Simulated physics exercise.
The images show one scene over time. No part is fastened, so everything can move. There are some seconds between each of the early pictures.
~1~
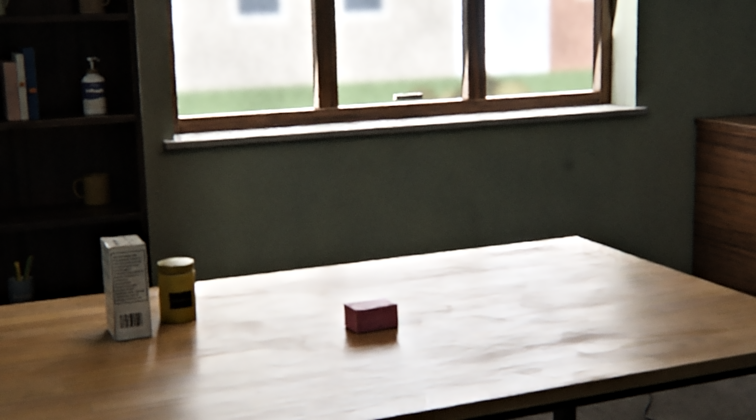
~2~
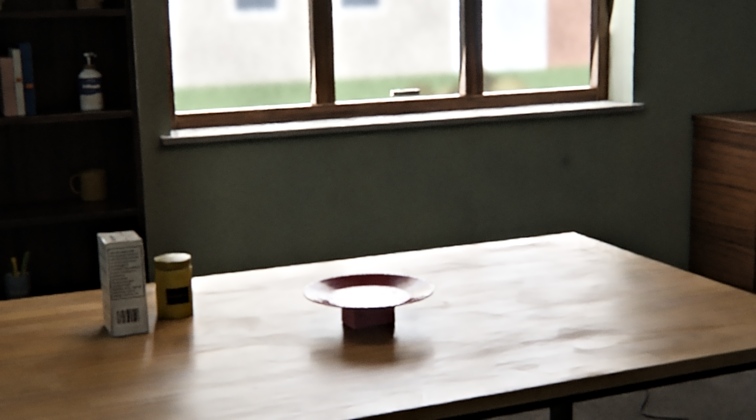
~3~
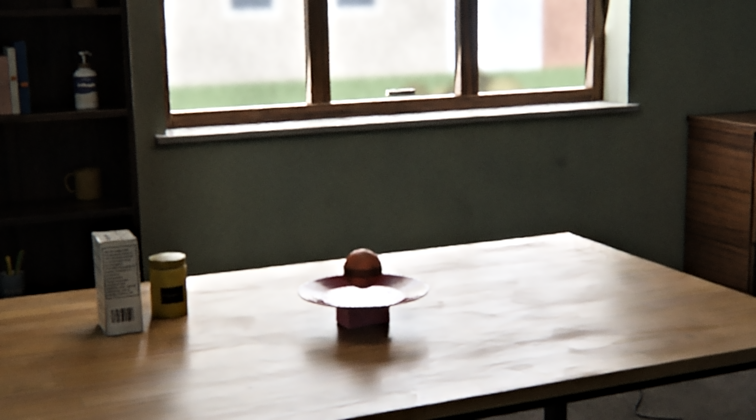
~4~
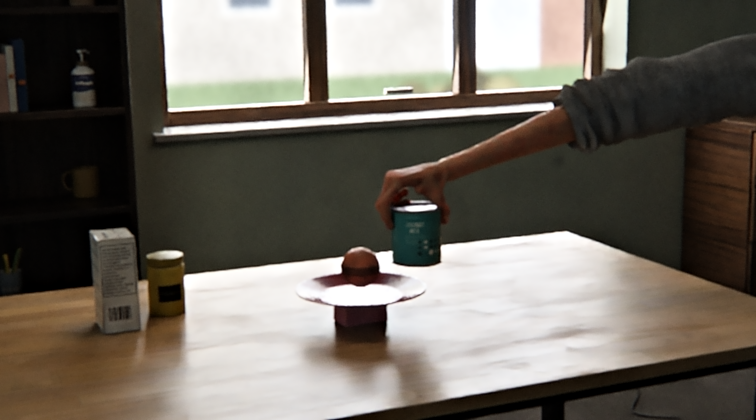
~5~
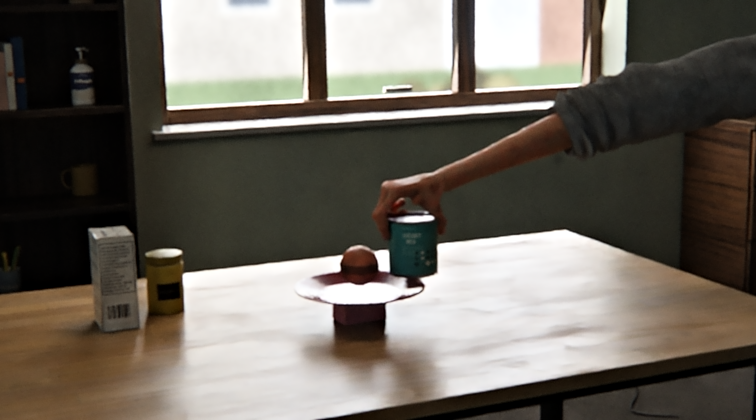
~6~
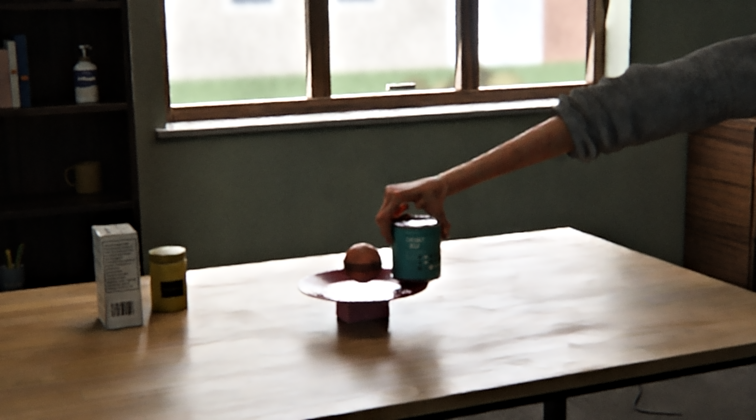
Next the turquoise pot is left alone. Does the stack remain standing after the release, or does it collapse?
Honestly, the pile stays standing just fine.
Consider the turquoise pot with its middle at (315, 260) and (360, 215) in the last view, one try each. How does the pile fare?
First case - pile steady; second case - pile falls.
Then, 0.90 s after the last picture, nothing has stirred.
Then, 2.00 s after the last picture, turquoise pot resting near (416, 249).
At rest, all 6 in place. Seen from the same camera at the end, turquoise pot near (416, 249). The pile stays up.
